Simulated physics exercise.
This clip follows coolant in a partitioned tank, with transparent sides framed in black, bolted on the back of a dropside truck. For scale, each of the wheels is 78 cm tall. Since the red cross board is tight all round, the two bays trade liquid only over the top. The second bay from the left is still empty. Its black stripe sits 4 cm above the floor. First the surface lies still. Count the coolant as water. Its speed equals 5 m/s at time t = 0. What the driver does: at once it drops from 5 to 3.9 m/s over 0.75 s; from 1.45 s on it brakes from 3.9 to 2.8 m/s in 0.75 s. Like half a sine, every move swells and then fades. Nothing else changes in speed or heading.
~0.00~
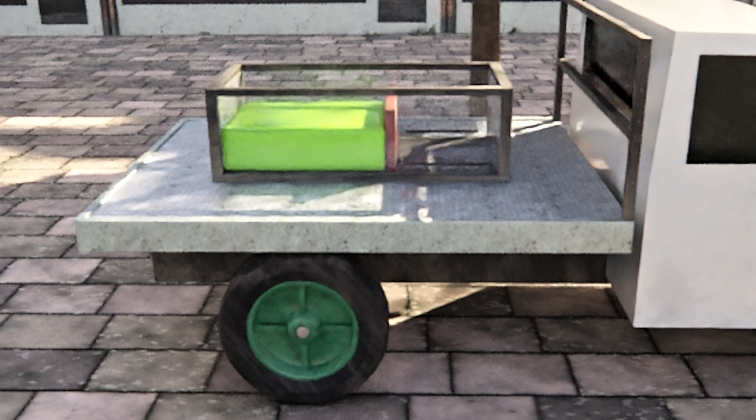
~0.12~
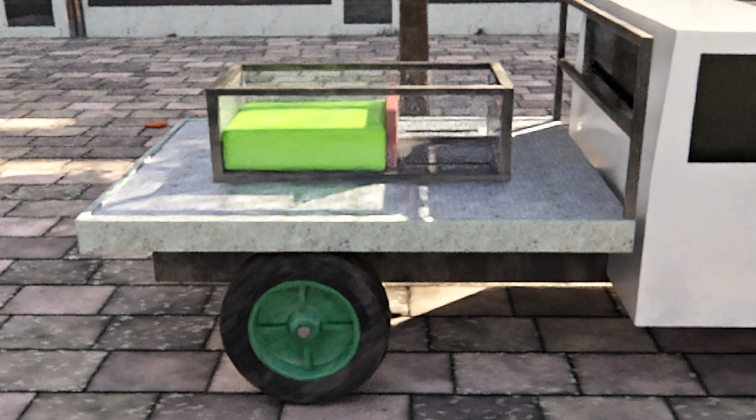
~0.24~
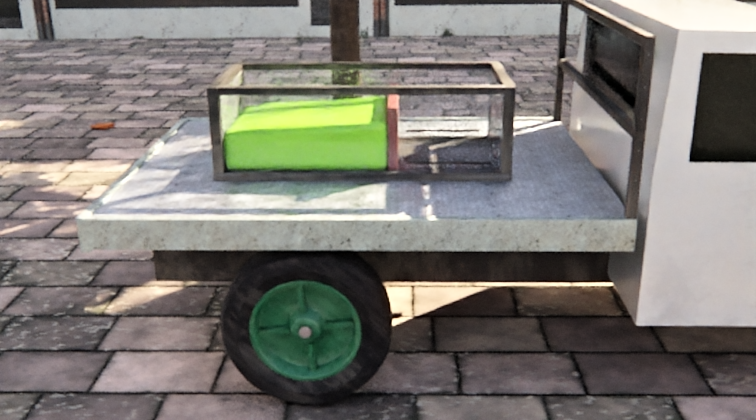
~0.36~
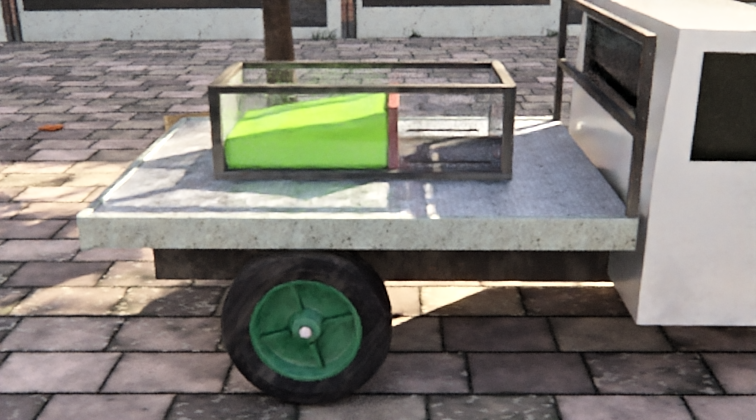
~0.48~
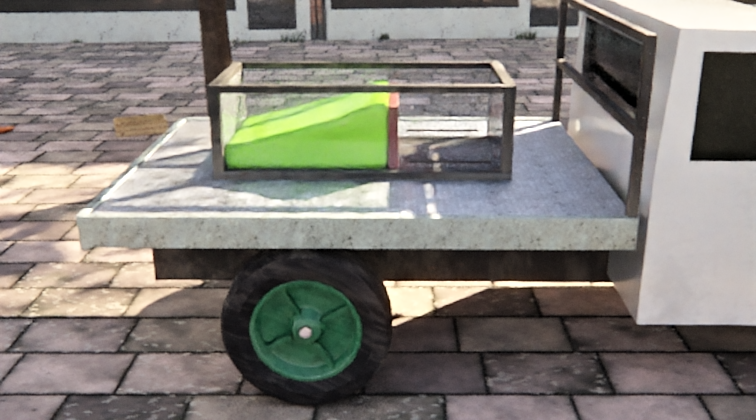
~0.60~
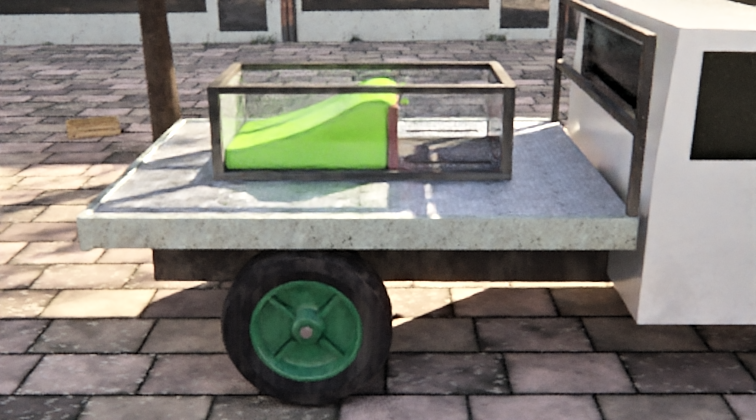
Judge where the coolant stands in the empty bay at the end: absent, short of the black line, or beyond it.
Beyond the black line.
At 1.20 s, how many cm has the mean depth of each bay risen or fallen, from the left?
Reading from the left, the first one is down by 1 and the second is up by 1.
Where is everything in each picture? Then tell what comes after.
In the first picture, surface heights from the left, (299, 124), dry; board top at (390, 110); the front is on the right, levels are read along the near wall; a wheel hub at (302, 336).
In the second picture, surface heights from the left, (300, 124), dry.
In the third picture, surface heights from the left, (301, 123), dry.
In the fourth picture, surface heights from the left, (302, 121), dry.
In the fifth picture, surface heights from the left, (302, 124), dry.
In the sixth picture, surface heights from the left, (301, 127), dry; a wheel hub at (305, 336).
After 1.20 s the mean depths from the left are 21, 1 cm.
After 1.90 s the mean depths from the left are 20, 3 cm.
After 2.70 s the mean depths from the left are 19, 5 cm.
After 5.18 s the mean depths from the left are 18, 6 cm.
